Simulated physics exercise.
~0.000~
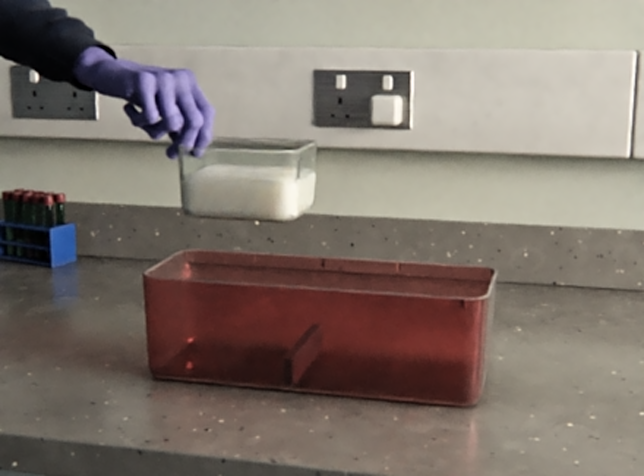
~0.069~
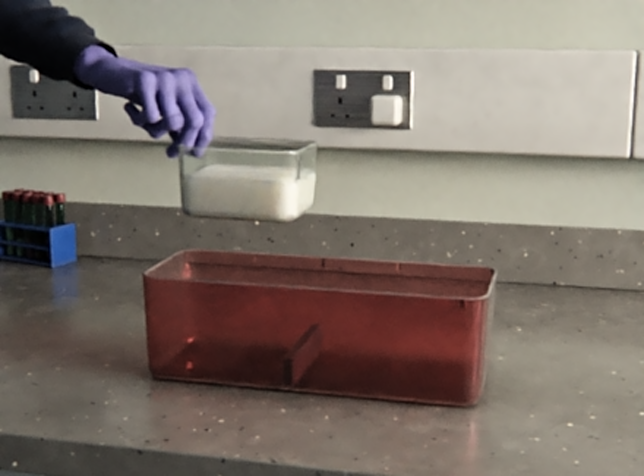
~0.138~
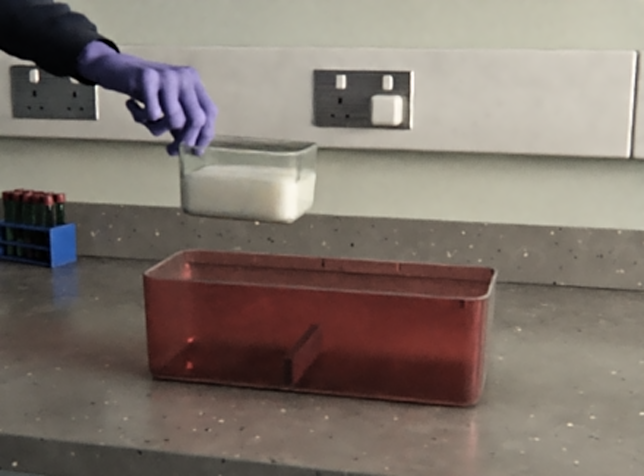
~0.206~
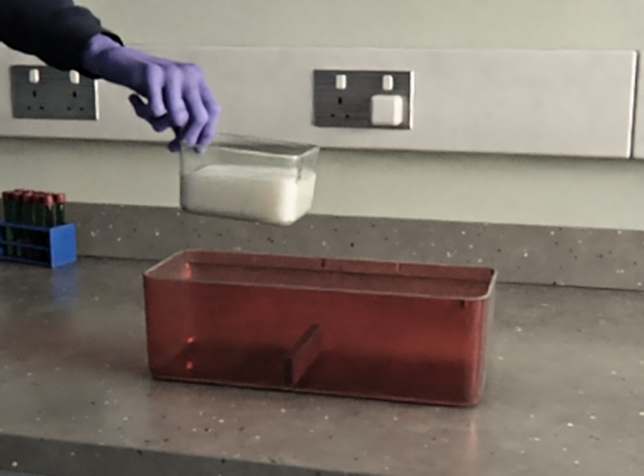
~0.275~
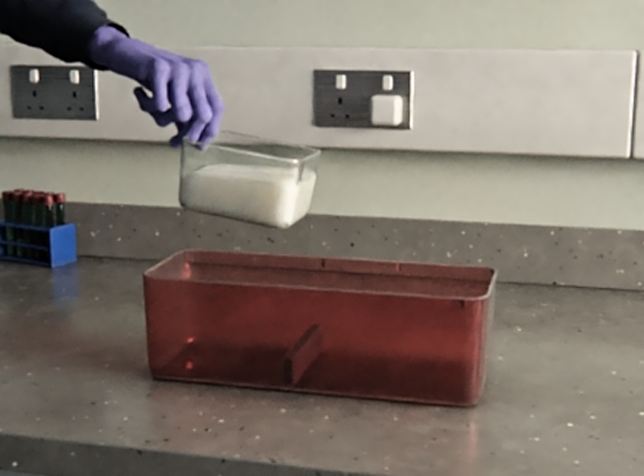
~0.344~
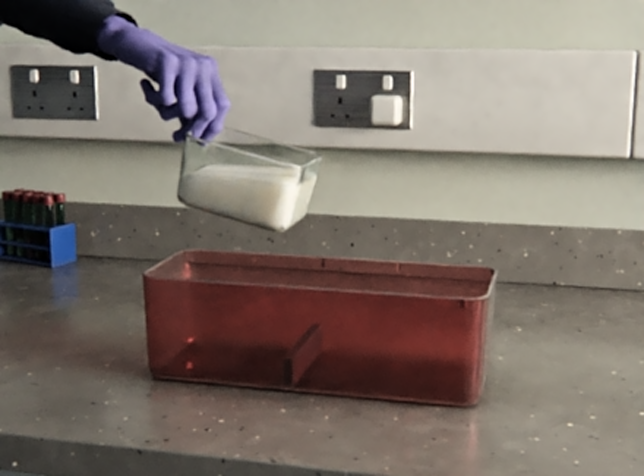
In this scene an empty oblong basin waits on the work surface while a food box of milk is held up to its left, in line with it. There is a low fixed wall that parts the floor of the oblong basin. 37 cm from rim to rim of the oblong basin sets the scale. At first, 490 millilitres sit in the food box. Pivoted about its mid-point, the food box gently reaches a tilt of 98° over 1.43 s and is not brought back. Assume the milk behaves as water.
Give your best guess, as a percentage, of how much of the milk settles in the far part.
I would say 94 per cent of it settles there.
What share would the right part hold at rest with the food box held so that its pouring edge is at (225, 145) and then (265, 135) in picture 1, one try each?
Near 5 in a hundred on the first go and near 60 in a hundred on the second.
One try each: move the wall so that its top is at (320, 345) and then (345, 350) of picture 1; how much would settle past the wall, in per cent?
One try each: Around 85 percent and then around 60 percent.
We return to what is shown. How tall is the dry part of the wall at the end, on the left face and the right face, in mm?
About 32 mm left, about 14 mm right.
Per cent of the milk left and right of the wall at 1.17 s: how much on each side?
About 2 % left, 72 % right.
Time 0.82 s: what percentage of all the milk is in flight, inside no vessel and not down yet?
Around 22 in a hundred.
After 0.82 s the tilt is 60° and 68 per cent is still to pour, 0 is left of the wall and 9 right of it.
After 1.17 s the tilt is 90° and 19 per cent is still to pour, 2 is left of the wall and 72 right of it.
After 1.53 s the tilt is 98° and 2 per cent is still to pour, 4 is left of the wall and 93 right of it.
After 1.93 s the tilt is 98° and 0 per cent is still to pour, 6 is left of the wall and 94 right of it.
In the end 6 per cent lies left of the wall, 94 right of it and 0 outside.
